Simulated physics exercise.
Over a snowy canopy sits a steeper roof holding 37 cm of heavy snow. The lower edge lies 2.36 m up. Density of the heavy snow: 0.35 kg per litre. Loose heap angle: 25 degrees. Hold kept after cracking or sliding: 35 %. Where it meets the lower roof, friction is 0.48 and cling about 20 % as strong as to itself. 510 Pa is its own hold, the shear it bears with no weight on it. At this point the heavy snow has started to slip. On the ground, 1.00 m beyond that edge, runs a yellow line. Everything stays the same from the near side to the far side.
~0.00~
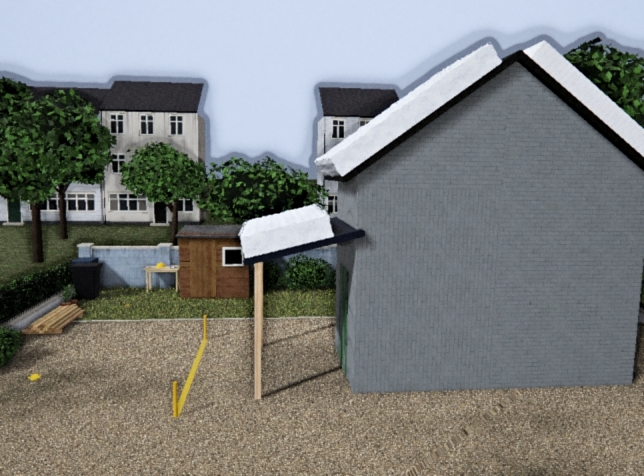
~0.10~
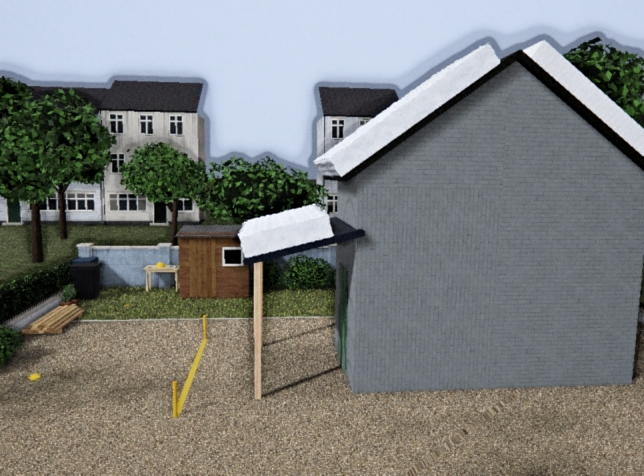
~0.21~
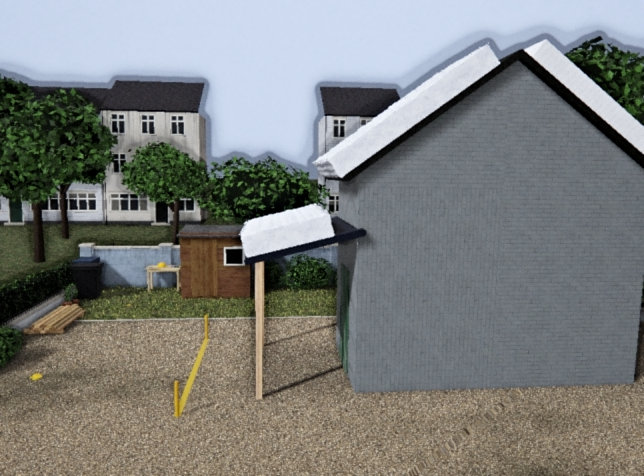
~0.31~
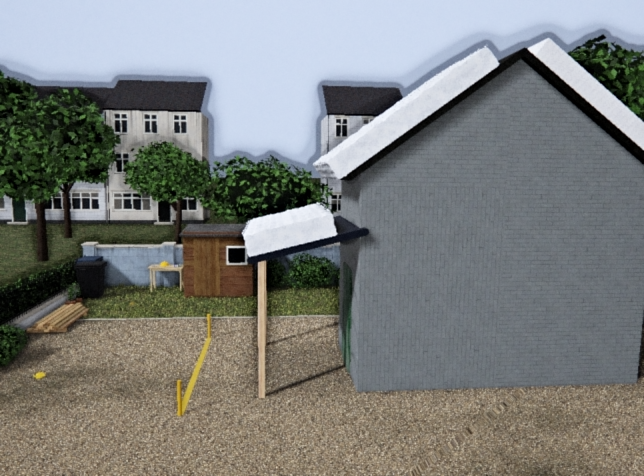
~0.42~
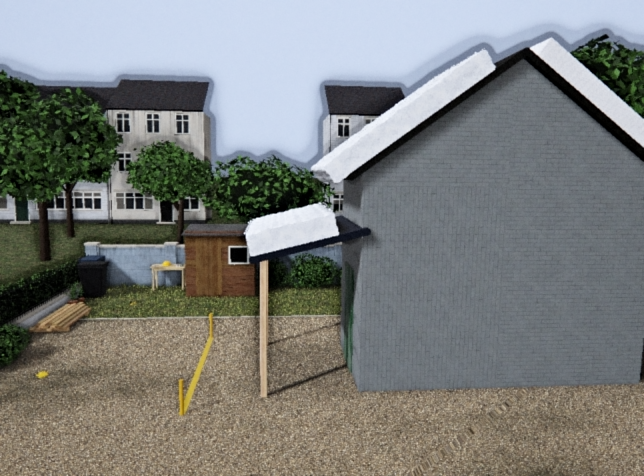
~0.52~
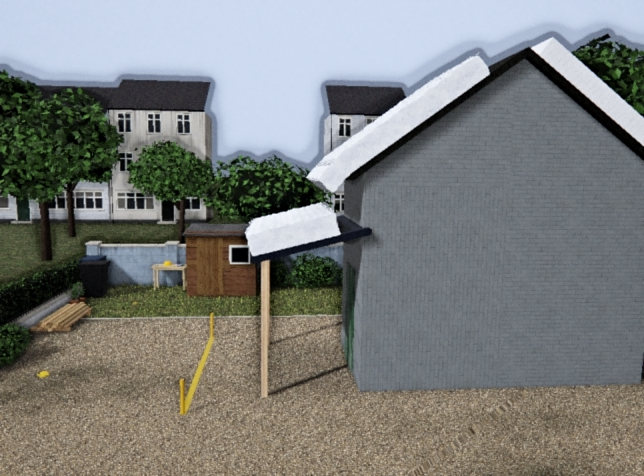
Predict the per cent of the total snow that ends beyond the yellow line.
53 per cent.
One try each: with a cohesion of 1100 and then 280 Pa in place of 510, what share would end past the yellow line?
40 %, then 55 %.
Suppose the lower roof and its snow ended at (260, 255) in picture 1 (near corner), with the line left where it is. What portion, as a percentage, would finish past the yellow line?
About 55 per cent.
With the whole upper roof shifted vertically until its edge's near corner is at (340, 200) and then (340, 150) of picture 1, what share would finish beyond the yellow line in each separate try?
Around 40 percent, then around 60 percent.
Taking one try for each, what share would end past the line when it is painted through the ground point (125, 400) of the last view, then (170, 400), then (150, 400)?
Respectively about 30 in a hundred, 45 in a hundred and 40 in a hundred.
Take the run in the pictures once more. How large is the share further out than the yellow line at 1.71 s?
I'd put it at close to 0 in a hundred.
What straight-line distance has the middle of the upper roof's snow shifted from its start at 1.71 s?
I'd reckon close to 3.2 m.
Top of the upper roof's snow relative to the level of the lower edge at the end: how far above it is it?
0.7 m, give or take.
After 1.07 s, none is below the lower edge and 0 % is past the line.
After 1.71 s, 12 % is below the lower edge and 0 % is past the line.
After 2.36 s, 65 % is below the lower edge and 49 % is past the line.
After 3.00 s, 72 % is below the lower edge and 53 % is past the line.
After 3.50 s, 72 % is below the lower edge and 53 % is past the line.
